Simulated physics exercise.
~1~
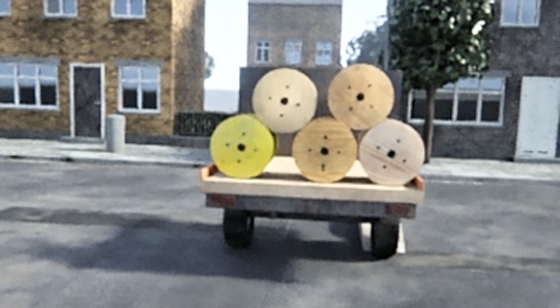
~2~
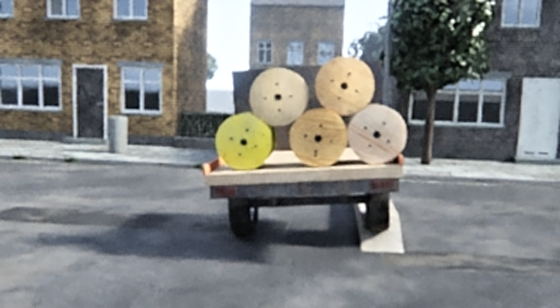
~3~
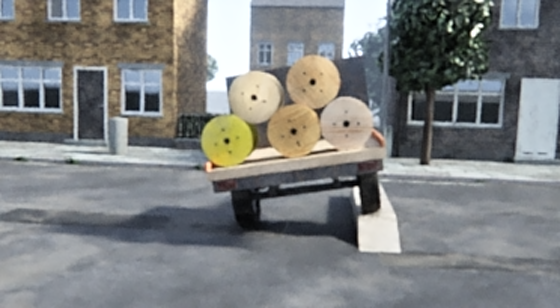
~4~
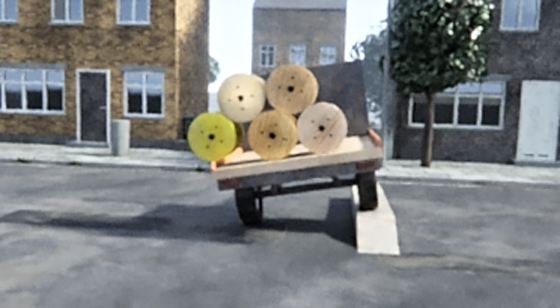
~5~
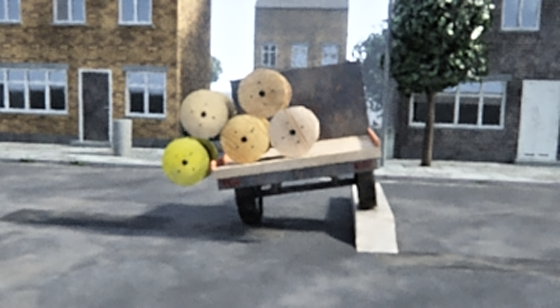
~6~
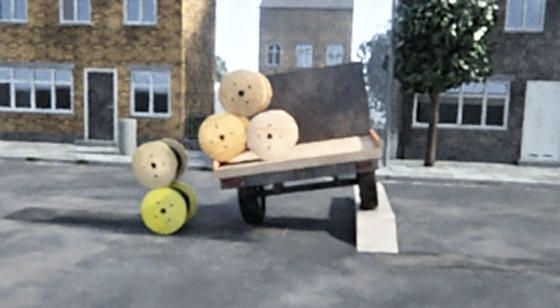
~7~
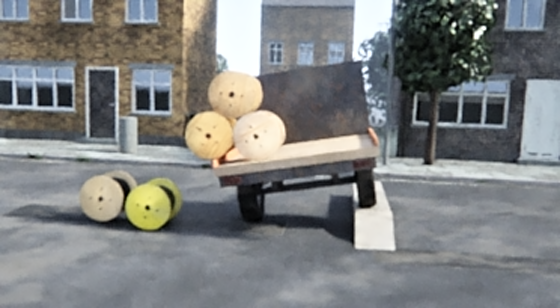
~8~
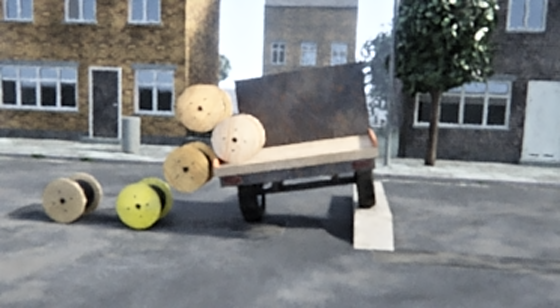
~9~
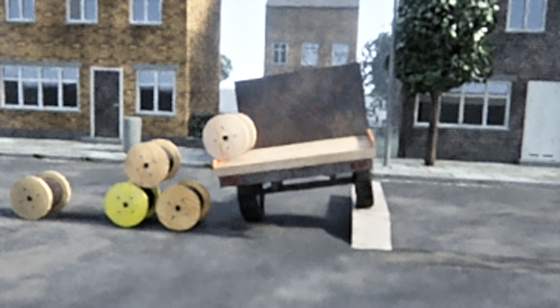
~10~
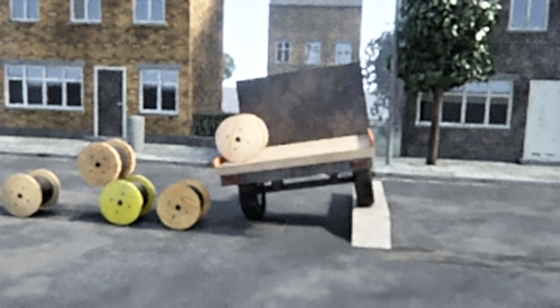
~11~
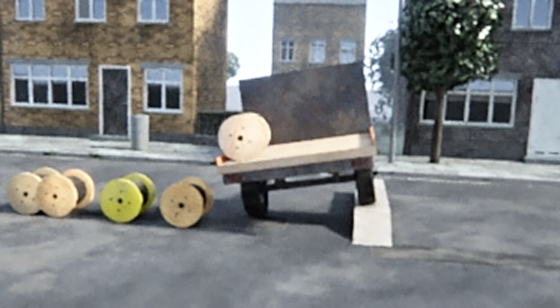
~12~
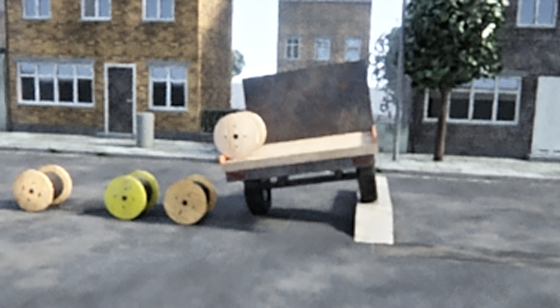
In this clip, a flatbed trailer stacked with five cable reels tilts as its right wheel climbs a raised slab, and the yellow reel rolls off the left side, followed by three others, leaving one reel resting at the deck's left edge.
